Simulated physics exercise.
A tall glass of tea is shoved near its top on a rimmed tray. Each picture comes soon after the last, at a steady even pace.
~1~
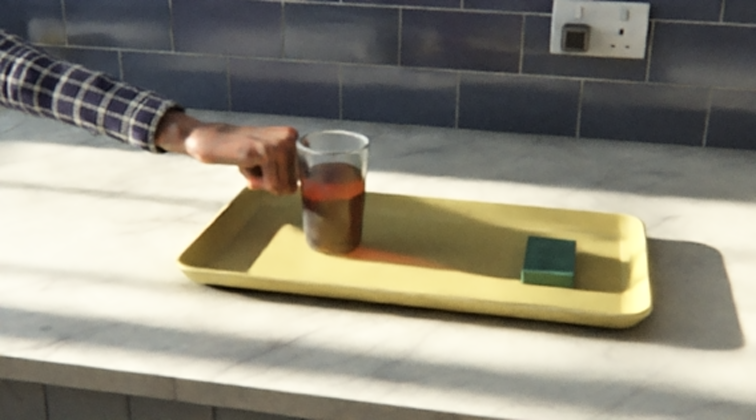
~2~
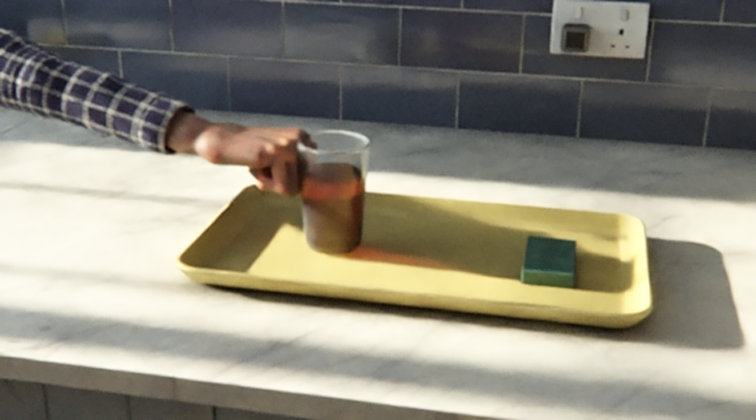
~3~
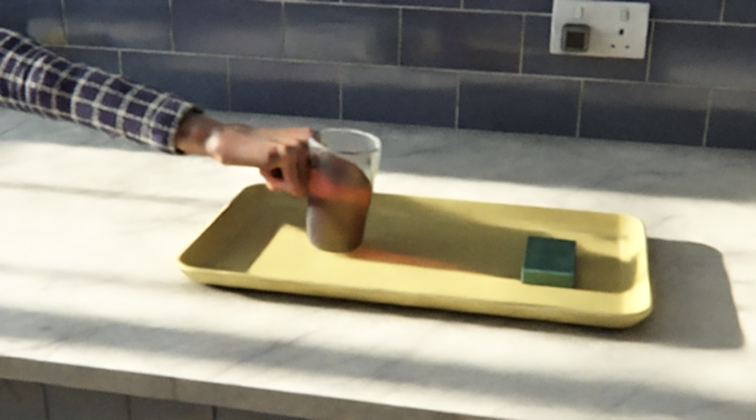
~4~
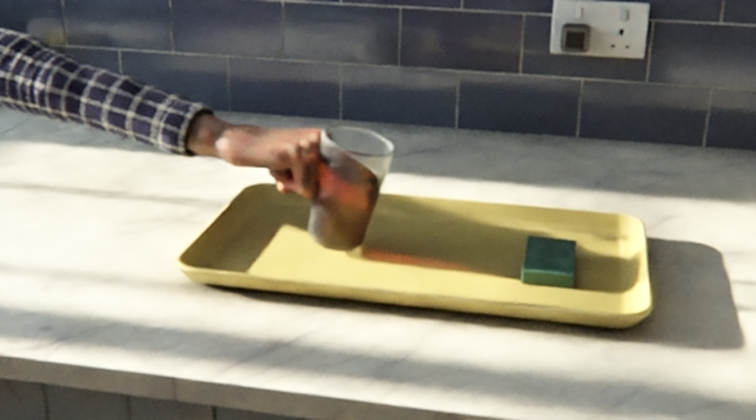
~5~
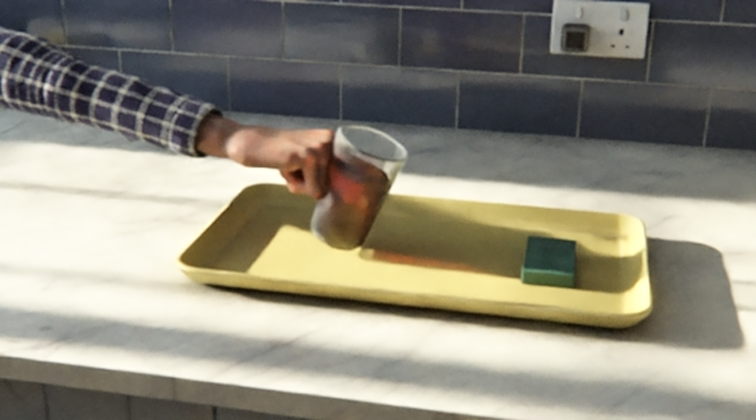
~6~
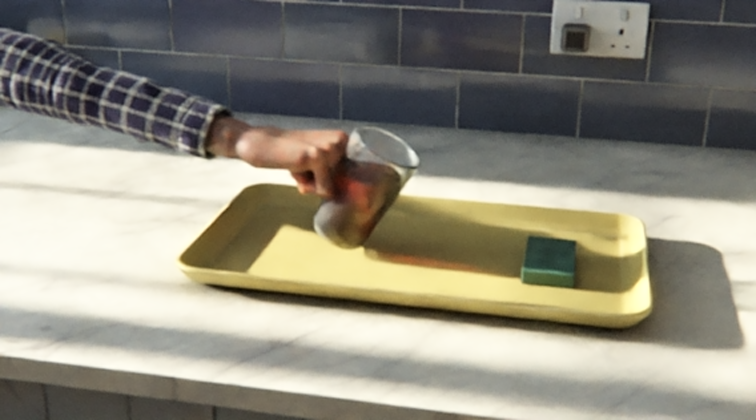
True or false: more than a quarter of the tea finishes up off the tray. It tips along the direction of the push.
False.
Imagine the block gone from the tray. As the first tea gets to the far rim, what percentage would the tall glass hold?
60 percent or so.
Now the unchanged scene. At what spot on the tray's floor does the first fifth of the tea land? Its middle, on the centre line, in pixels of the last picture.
Roughly (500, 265).
A moment on, the tall glass is falling and 99 per cent is in the glass, 0 on the tray and 1 above or beyond its rim.
Next, the tall glass lies on its side and 65 per cent is in the glass, 16 on the tray and 19 above or beyond its rim.
Then the tall glass lies on its side and 35 per cent is in the glass, 51 on the tray and 14 above or beyond its rim.
Later the tall glass lies on its side and 18 per cent is in the glass, 70 on the tray and 12 above or beyond its rim.
In the end 88 per cent is held by tray and glass, 12 is off the tray.
